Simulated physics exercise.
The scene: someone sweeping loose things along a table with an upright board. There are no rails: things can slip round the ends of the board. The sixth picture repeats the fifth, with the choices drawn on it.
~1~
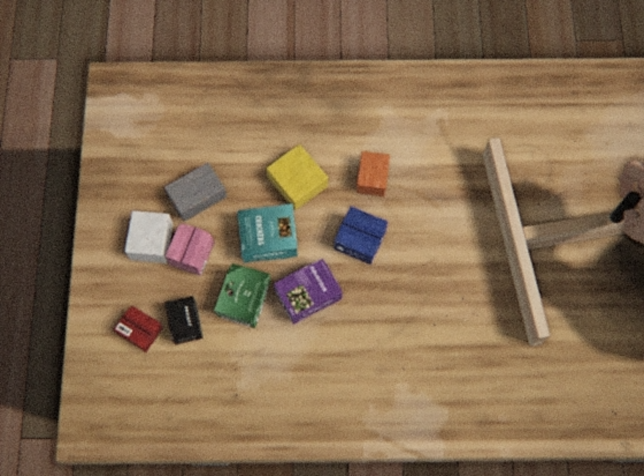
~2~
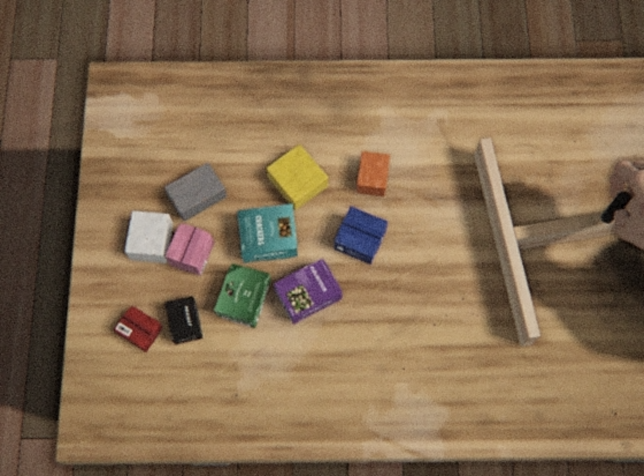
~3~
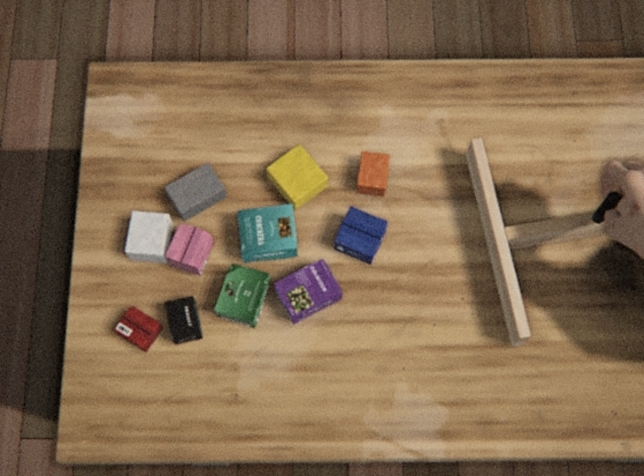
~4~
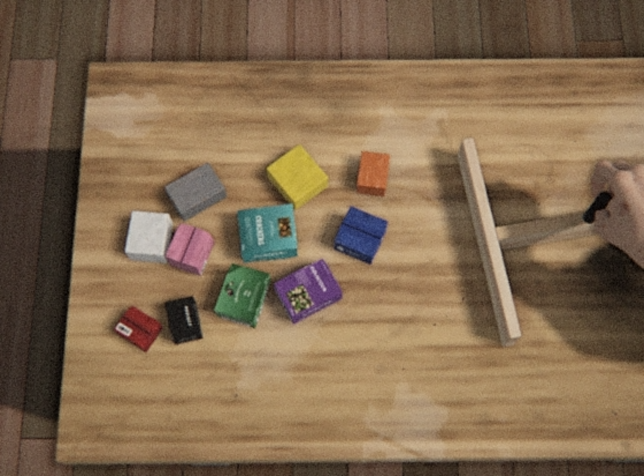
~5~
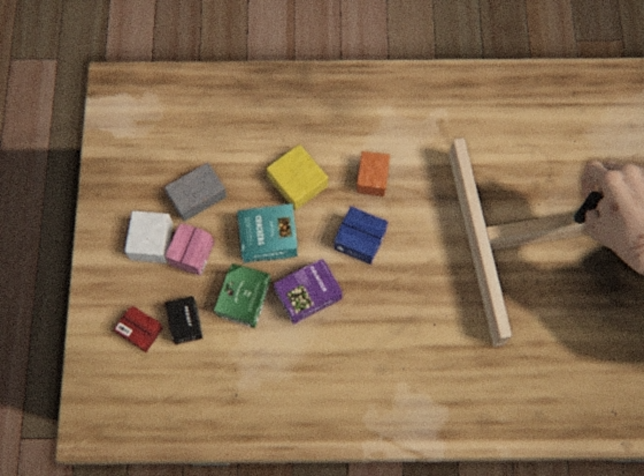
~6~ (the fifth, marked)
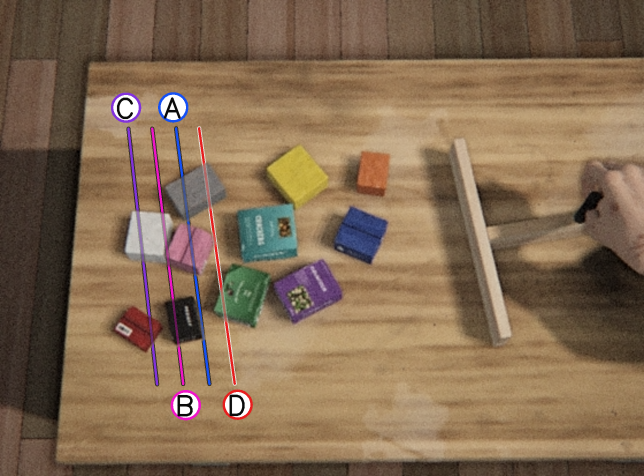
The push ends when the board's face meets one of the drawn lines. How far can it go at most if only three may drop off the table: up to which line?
A.
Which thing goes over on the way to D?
It is the white block.
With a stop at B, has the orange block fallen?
No.
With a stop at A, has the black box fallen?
By then, no.
On the marked copy, A at (192, 250); B at (167, 250); C at (142, 250); D at (216, 250).
With A. Early on, board (377, 235); orange block (341, 177); blue box (342, 241).
Further on, board (272, 236); white block (113, 241); red box (126, 330).
At the end, board (192, 236); white block over the edge; red box over the edge; two fallen.
As for the rest, B drops five; C drops seven; D is within the limit but short.
